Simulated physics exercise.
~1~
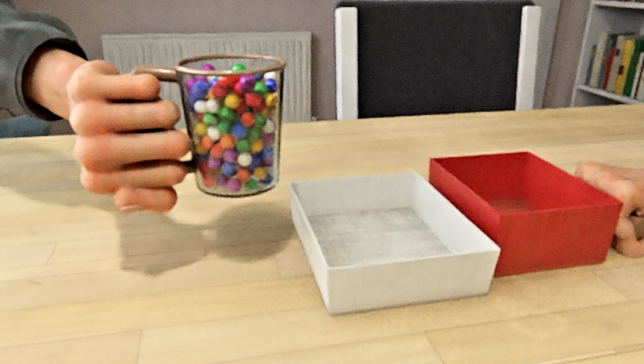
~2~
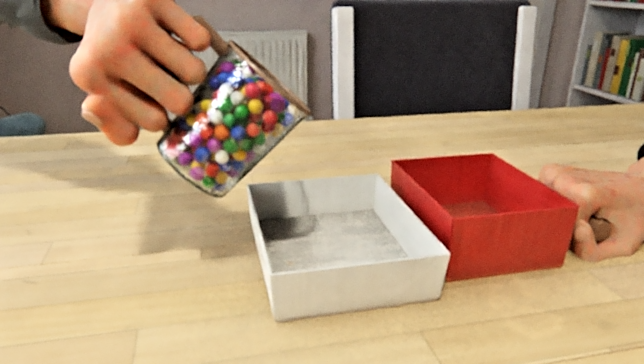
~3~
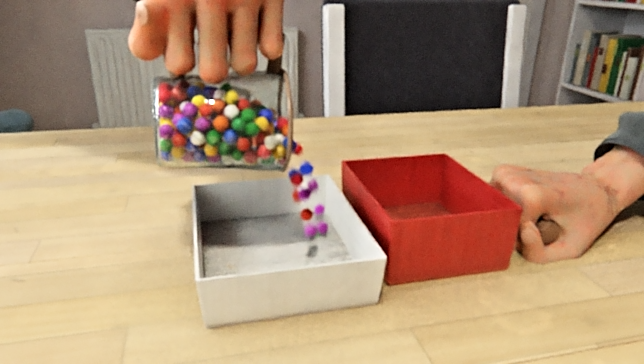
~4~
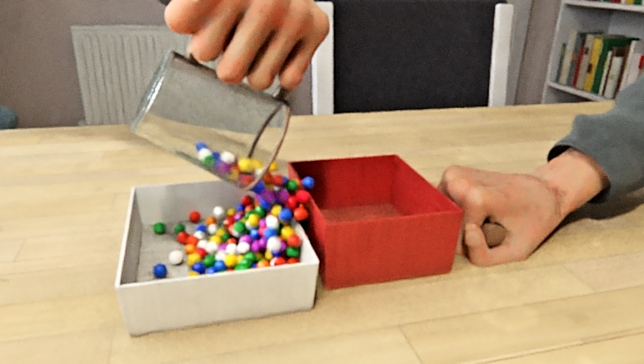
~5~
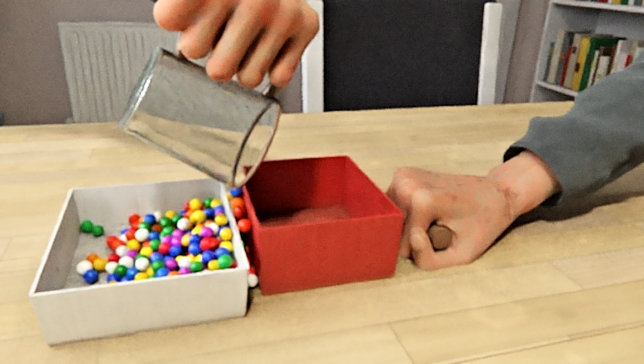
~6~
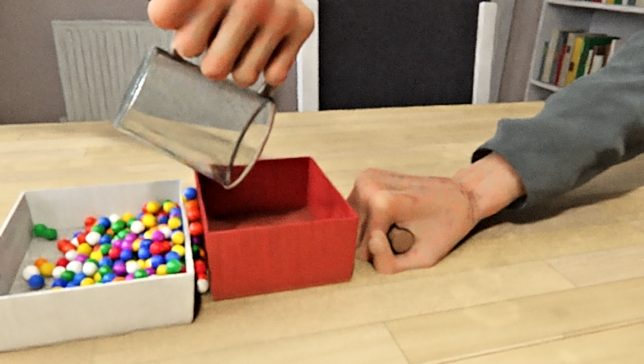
At first, a hand holds a clear cup full of colourful beads upright above a wooden table, beside a white box and a red box. Another hand at the right rests against the red box as both boxes slide left and the cup begins to lean. Once the cup is on its side, beads spill from its rim into the white box. The cup tips further and nearly all the beads pour out, heaping up in the white box as it keeps moving left. Finally, the emptied cup hangs tilted over the empty red box, with most beads in the white box and a few caught between the boxes.
